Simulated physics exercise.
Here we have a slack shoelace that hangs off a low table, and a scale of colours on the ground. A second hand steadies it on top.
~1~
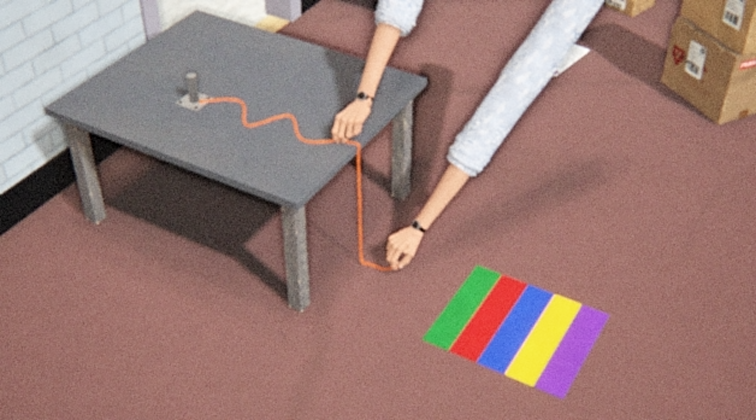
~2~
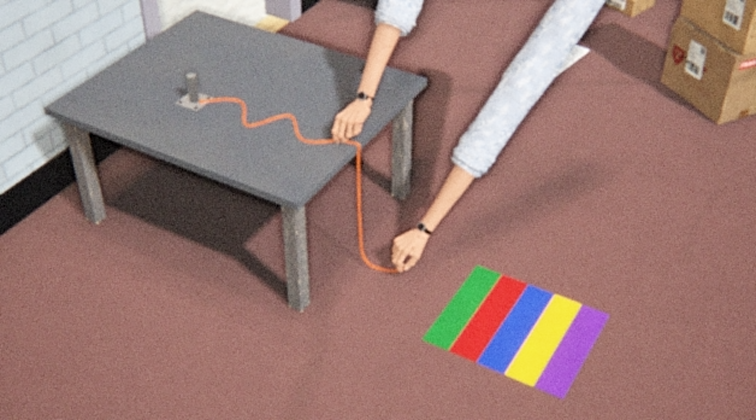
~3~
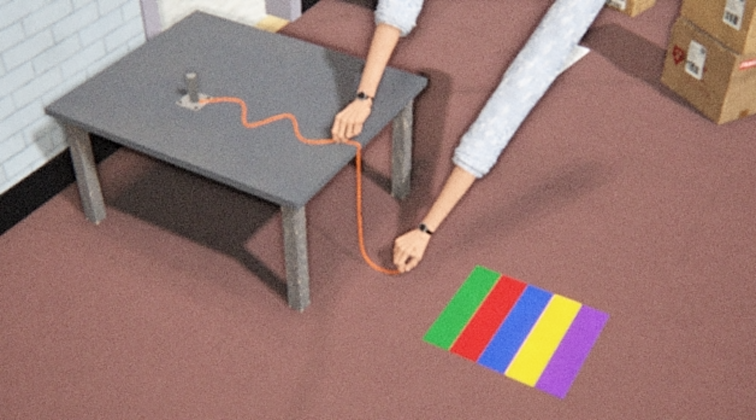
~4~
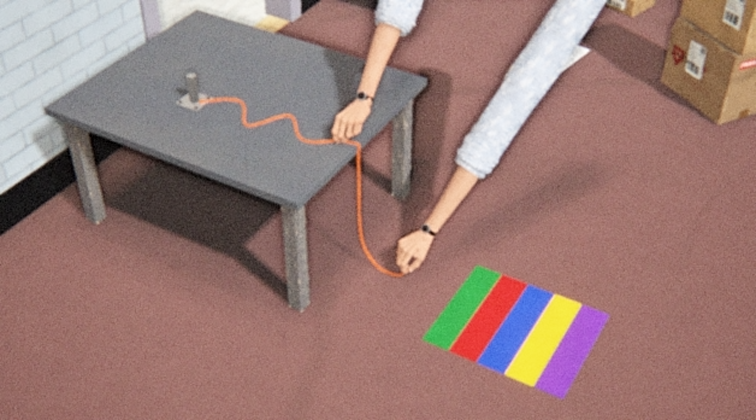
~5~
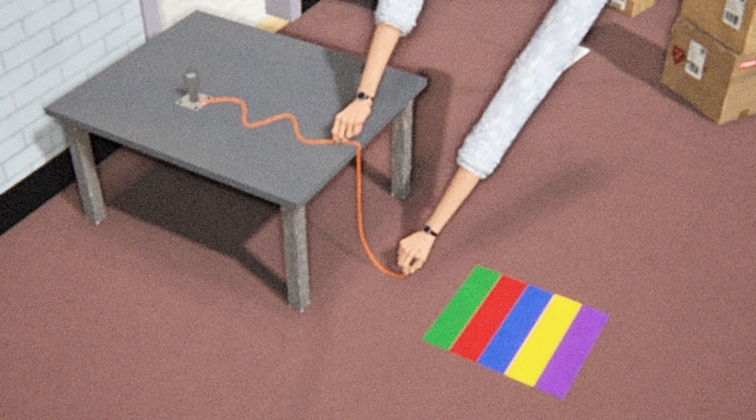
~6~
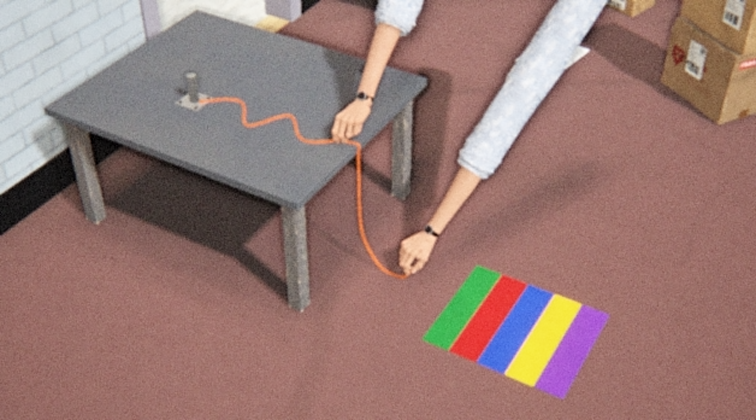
An orange cord hanging off a low gray table shifted slightly right in one hand's grip, its hanging part curving a little, while another hand held it near the table's edge beside floor color stripes.
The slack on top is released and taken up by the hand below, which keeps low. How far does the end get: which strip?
The end stops over the yellow strip.
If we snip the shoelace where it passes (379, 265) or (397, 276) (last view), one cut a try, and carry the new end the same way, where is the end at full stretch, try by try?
In that order: (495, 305) and (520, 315).
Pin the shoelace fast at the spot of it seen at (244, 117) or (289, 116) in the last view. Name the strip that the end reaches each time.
Try by try: Blue; red.
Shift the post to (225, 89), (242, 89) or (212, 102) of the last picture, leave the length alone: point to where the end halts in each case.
The places are (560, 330), (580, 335) and (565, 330).
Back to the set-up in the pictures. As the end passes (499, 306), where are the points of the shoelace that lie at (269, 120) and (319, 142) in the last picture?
They go to (294, 131) and to (359, 166).
Early on, end near (499, 307); over red.
Midway, end near (529, 318); over blue.
At the end of the slack, end near (546, 325); over yellow. It gets as far as the yellow strip.
